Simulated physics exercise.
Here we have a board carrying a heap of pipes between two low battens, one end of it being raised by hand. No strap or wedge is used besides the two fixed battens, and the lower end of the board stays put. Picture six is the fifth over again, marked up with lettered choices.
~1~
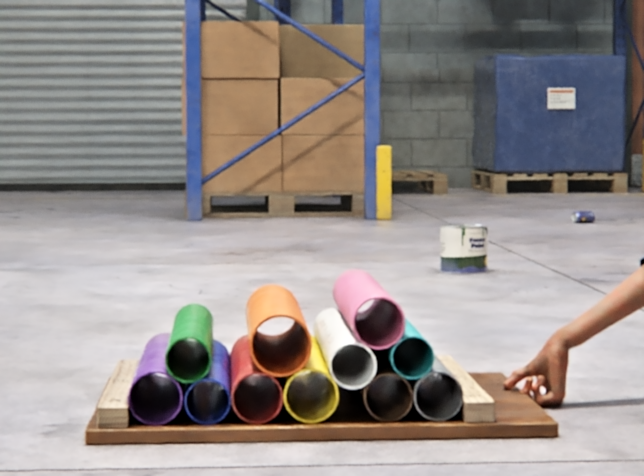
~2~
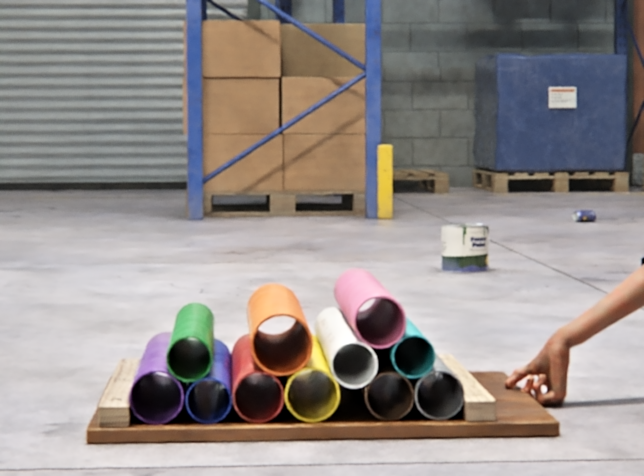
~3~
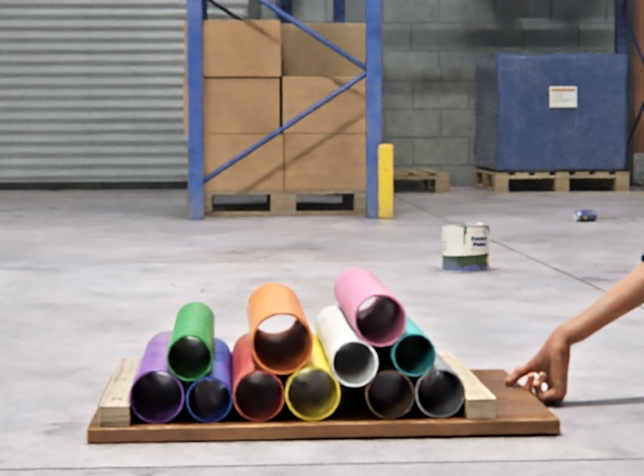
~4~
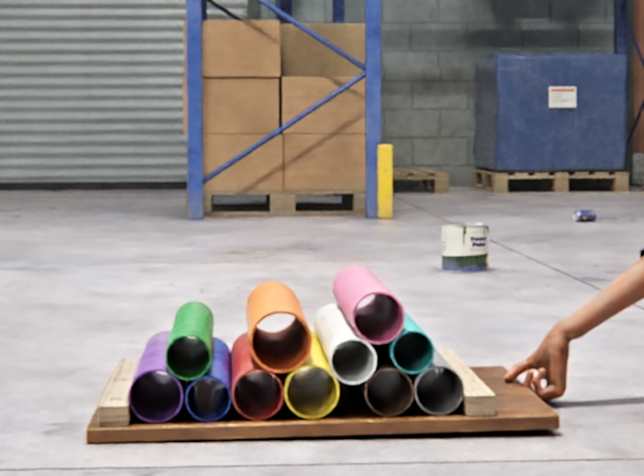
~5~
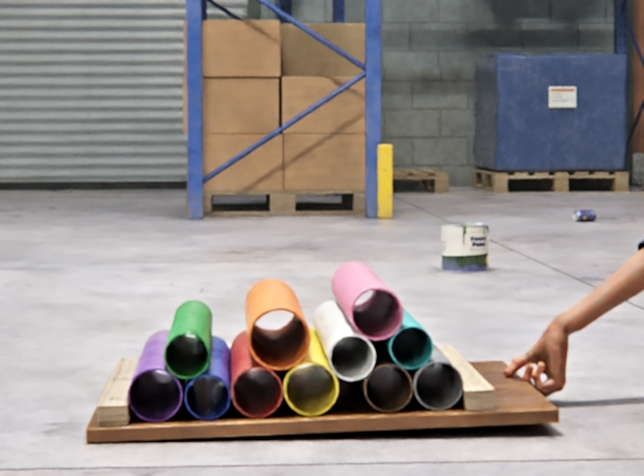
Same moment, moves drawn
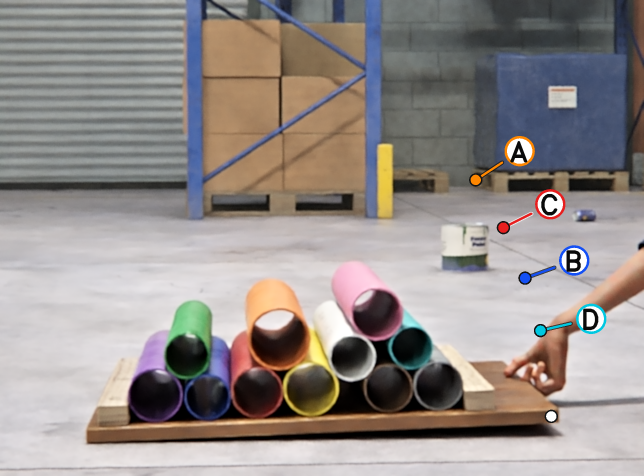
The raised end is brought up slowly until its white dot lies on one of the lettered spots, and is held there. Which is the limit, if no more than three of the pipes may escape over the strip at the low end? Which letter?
Lift it to C and no more.
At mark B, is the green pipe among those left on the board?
The green pipe: Yes.
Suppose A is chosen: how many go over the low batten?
It comes to five.
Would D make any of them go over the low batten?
No, at D.
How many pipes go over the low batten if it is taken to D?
It comes to none.
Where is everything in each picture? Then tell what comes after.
Grey pipe (439, 396); white pipe (353, 366); green pipe (189, 359), in the first frame.
Green pipe (190, 359); orange pipe (282, 344), in the second frame.
Board (316, 392); brown pipe (390, 395); grey pipe (440, 393); yellow pipe (313, 393), in the third frame.
Board (316, 390); purple pipe (156, 396); blue pipe (208, 399), in the fourth frame.
Board (315, 388); purple pipe (155, 395); blue pipe (208, 397), in the fifth frame.
On the marked copy, A at (476, 180); B at (525, 278); C at (503, 227); D at (541, 330); the white dot at (551, 416).
Following C. Soon after the start, board at 17°.
Later, board at 26°.
In the end, board at 26°, two over the low batten (green, orange).
As for the rest, A five over the low batten; B none over the low batten; D none over the low batten.
